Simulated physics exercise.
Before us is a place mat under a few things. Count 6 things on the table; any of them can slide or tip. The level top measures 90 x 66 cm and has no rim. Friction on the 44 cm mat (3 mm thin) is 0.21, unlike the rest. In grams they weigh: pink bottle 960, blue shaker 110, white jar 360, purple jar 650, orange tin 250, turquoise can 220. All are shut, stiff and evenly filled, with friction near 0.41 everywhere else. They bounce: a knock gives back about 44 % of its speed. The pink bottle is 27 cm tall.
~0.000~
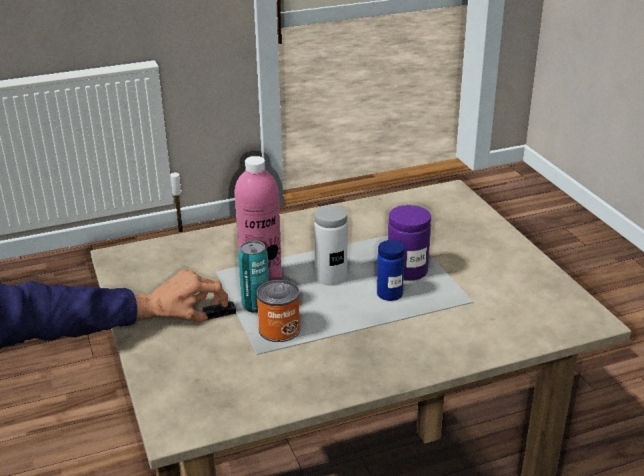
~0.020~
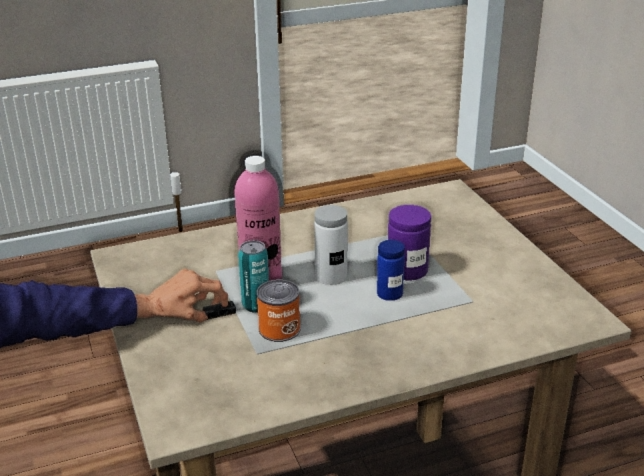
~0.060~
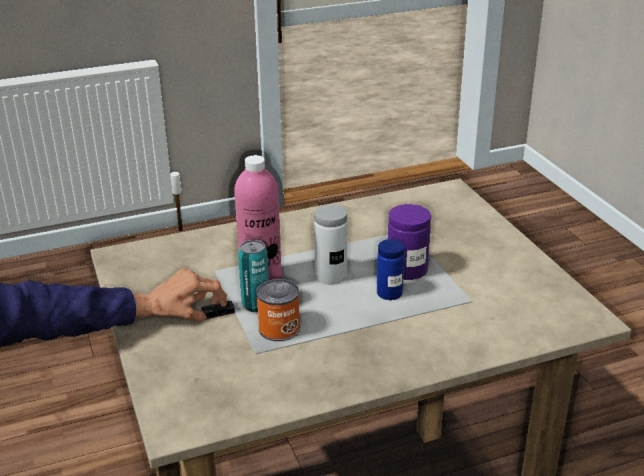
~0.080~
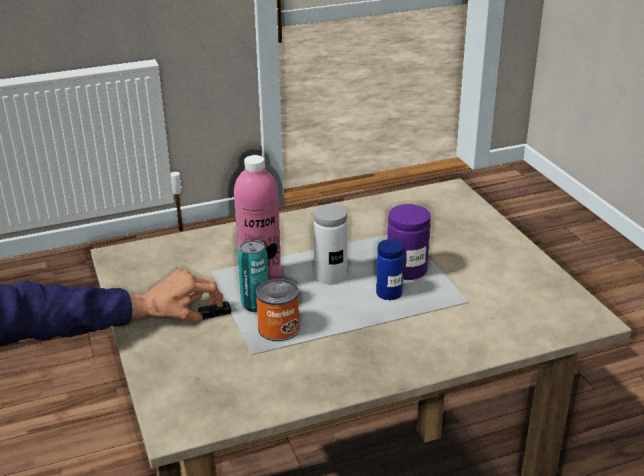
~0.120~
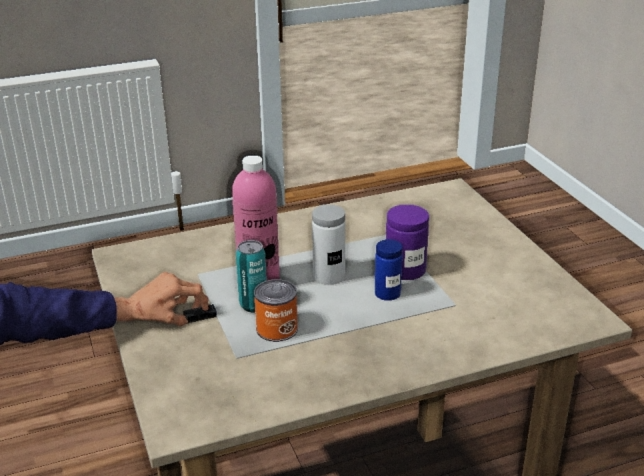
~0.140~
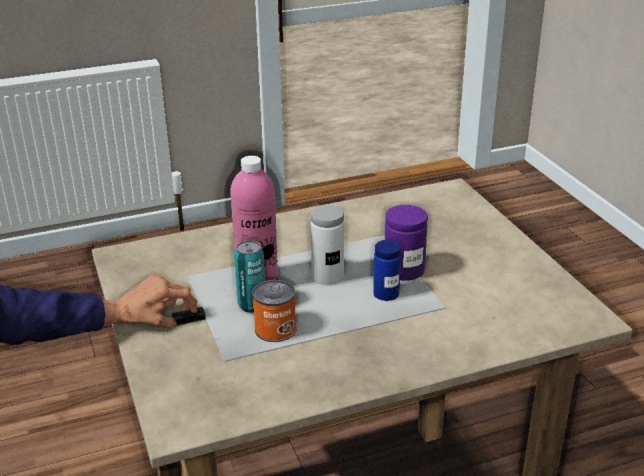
The video shows a hand gripping the left edge of a pale place mat on a table, first holding still, then drawing it slowly left while the pink lotion bottle, jars, shaker and cans on it shift very slightly left.
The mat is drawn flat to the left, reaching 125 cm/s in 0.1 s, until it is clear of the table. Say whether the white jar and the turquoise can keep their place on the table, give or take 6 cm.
The white jar leaves its spot and the turquoise can leaves its spot.
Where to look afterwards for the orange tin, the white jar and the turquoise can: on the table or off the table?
The orange tin ends off the table; the white jar is still on the table; the turquoise can ends off the table.
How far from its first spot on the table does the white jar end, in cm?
Some 31 cm.
After 0.54 s, mat pulled 56 cm; white jar 20° off upright near (243, 261); turquoise can moved 26 cm near (119, 305); pink bottle moved 26 cm.
After 0.84 s, mat pulled 88 cm; pink bottle, orange tin and turquoise can now off the table; white jar on its side near (195, 289); blue shaker moved 6 cm.
In the end (1.7 s), off the table, pink bottle, orange tin and turquoise can; toppled on the table, white jar; not toppled but over 6 cm from the start, blue shaker; purple jar under 6 cm from the start. At the end, from the last picture's camera, white jar near (185, 296).
